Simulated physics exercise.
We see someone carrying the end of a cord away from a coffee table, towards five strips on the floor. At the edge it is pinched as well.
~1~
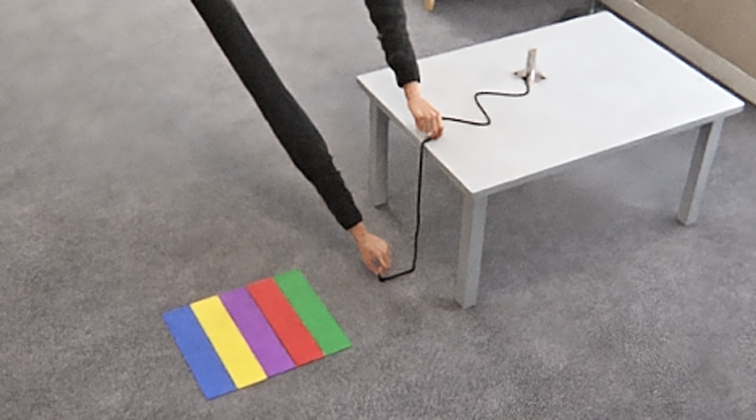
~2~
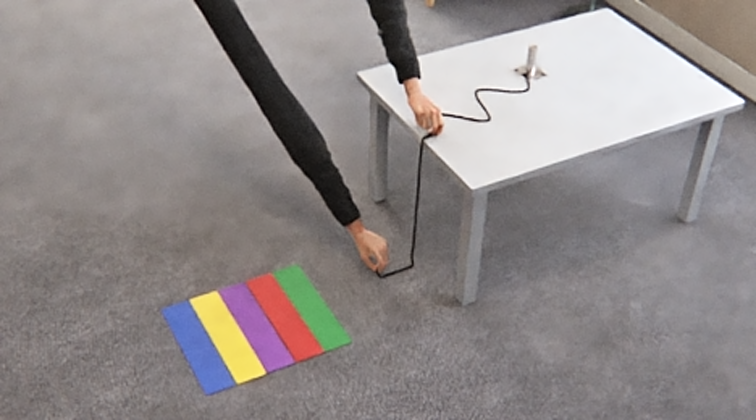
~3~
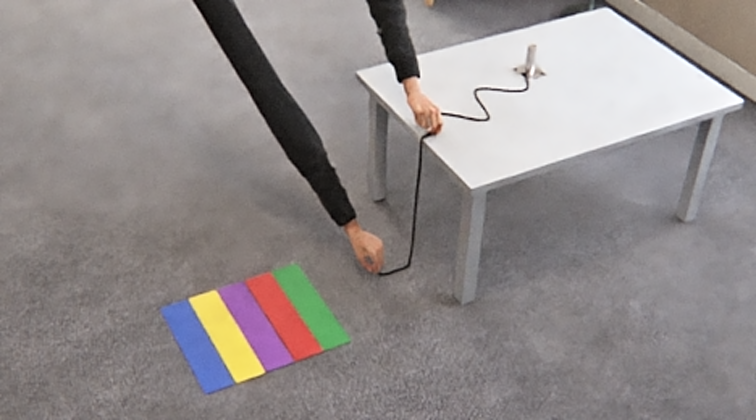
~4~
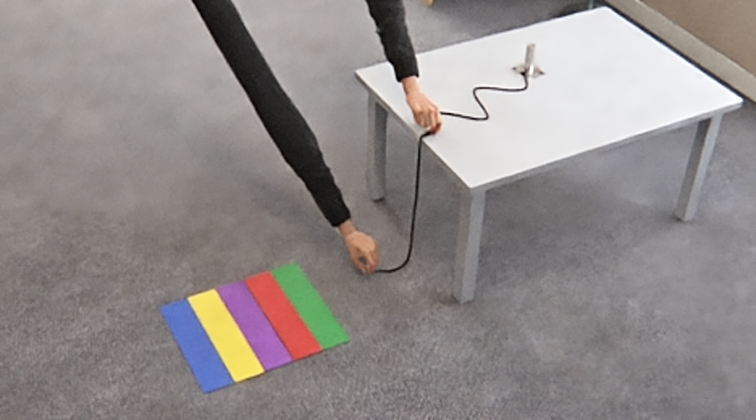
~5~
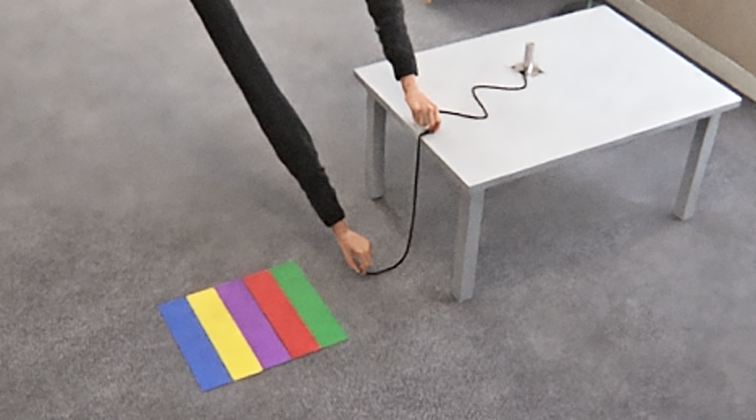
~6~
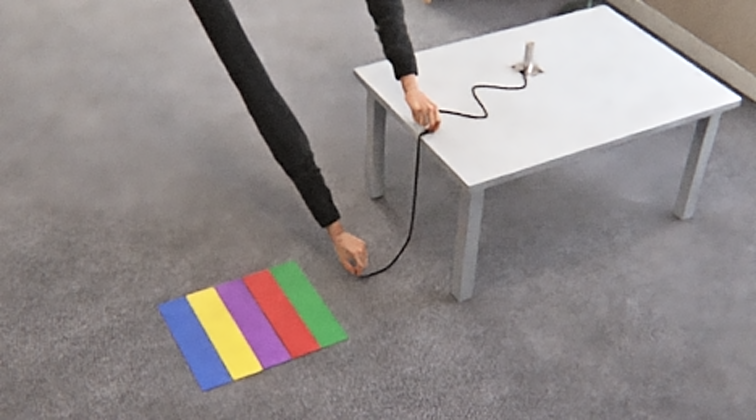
The footage shows one hand pinching a black cord at the edge of a white table while the other, holding its end near the carpet, moves slightly left, toward five coloured strips, and the hanging cord's bend loosens into a curve.
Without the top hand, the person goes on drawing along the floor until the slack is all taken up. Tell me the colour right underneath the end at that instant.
Right underneath is blue.
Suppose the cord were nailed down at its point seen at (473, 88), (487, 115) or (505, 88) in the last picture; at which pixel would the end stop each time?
That would be (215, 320) for the first, (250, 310) for the second and (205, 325) for the third.
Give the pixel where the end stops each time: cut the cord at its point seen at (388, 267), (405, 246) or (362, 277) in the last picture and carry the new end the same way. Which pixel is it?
The three tries give approximately (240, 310), (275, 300) and (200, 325).
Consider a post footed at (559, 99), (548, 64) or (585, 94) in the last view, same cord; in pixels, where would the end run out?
Results per try: (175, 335); (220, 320); (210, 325).
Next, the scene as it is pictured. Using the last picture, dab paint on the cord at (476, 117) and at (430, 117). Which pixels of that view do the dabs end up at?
End positions: About (419, 123) and about (377, 159).
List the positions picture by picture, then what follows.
In the first frame, end (380, 273); green (329, 336); red (301, 346); purple (273, 357); yellow (244, 367); blue (214, 378).
In the second frame, end (377, 270); cord through (526, 91) (479, 100) (456, 116) (423, 142) (417, 200) (412, 252).
In the third frame, end (373, 270).
In the fourth frame, end (367, 271); cord through (524, 89) (477, 99) (454, 115) (421, 141) (416, 198) (410, 251).
In the fifth frame, end (361, 271).
In the sixth frame, end (356, 272); cord through (523, 88) (476, 97) (453, 113) (420, 139) (415, 196) (402, 251).
Soon after, end near (239, 312); over purple.
Then, end near (206, 324); over yellow.
At full stretch, end near (185, 331); over blue. It halts on the blue strip.
